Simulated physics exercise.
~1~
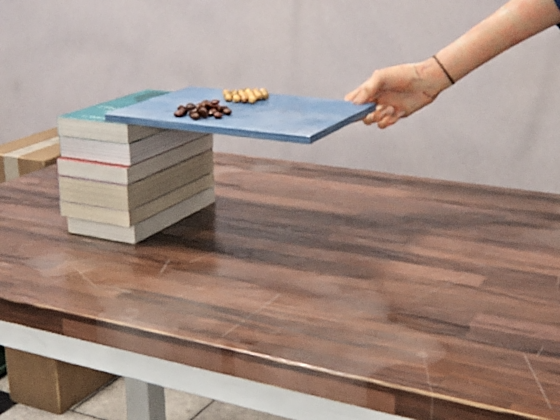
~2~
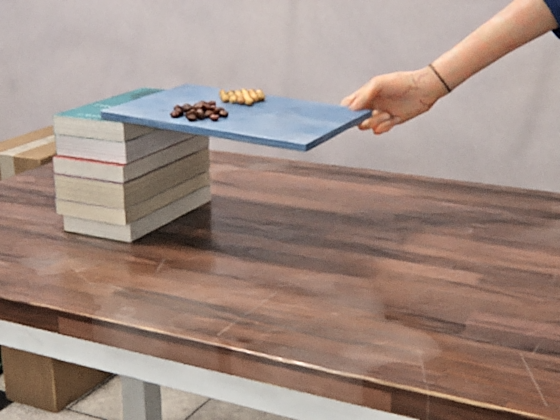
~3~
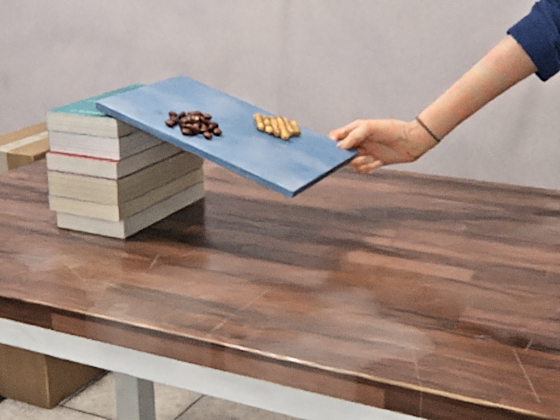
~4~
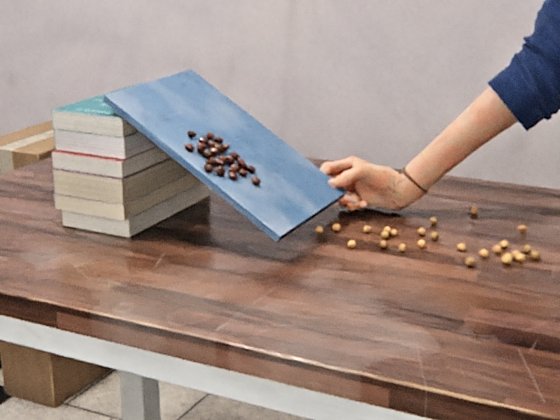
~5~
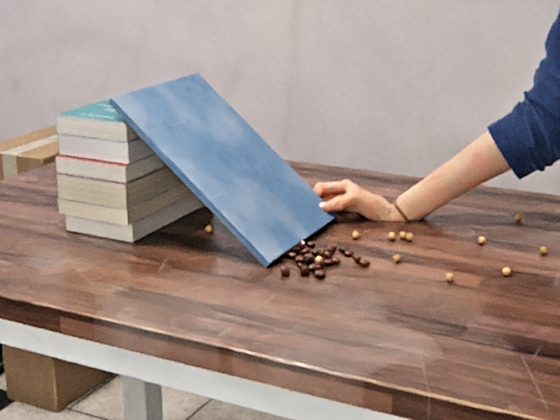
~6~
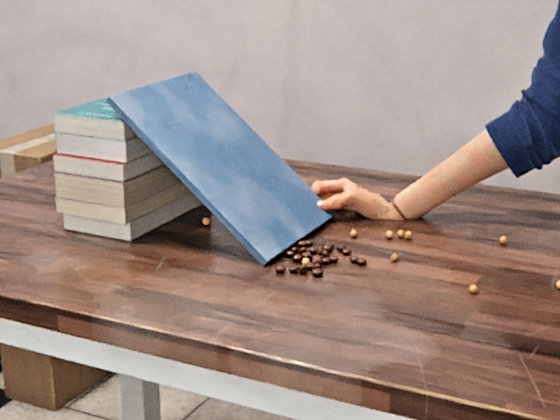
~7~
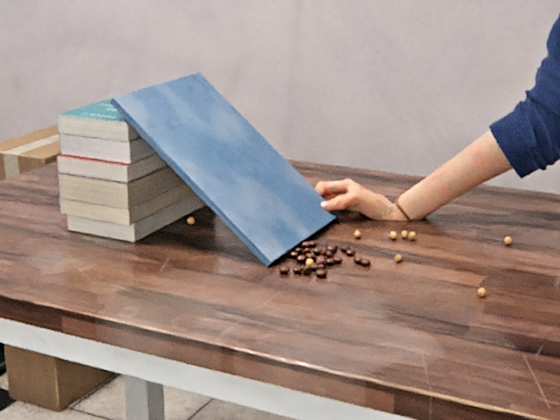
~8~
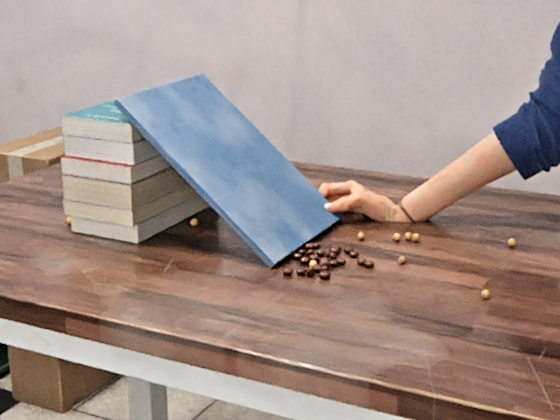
A blue board propped on stacked books was lowered by a hand at its right end until it touched the table; the pale round pieces rolled off first and scattered far right, then the dark brown ones slid down and mostly settled at its foot.
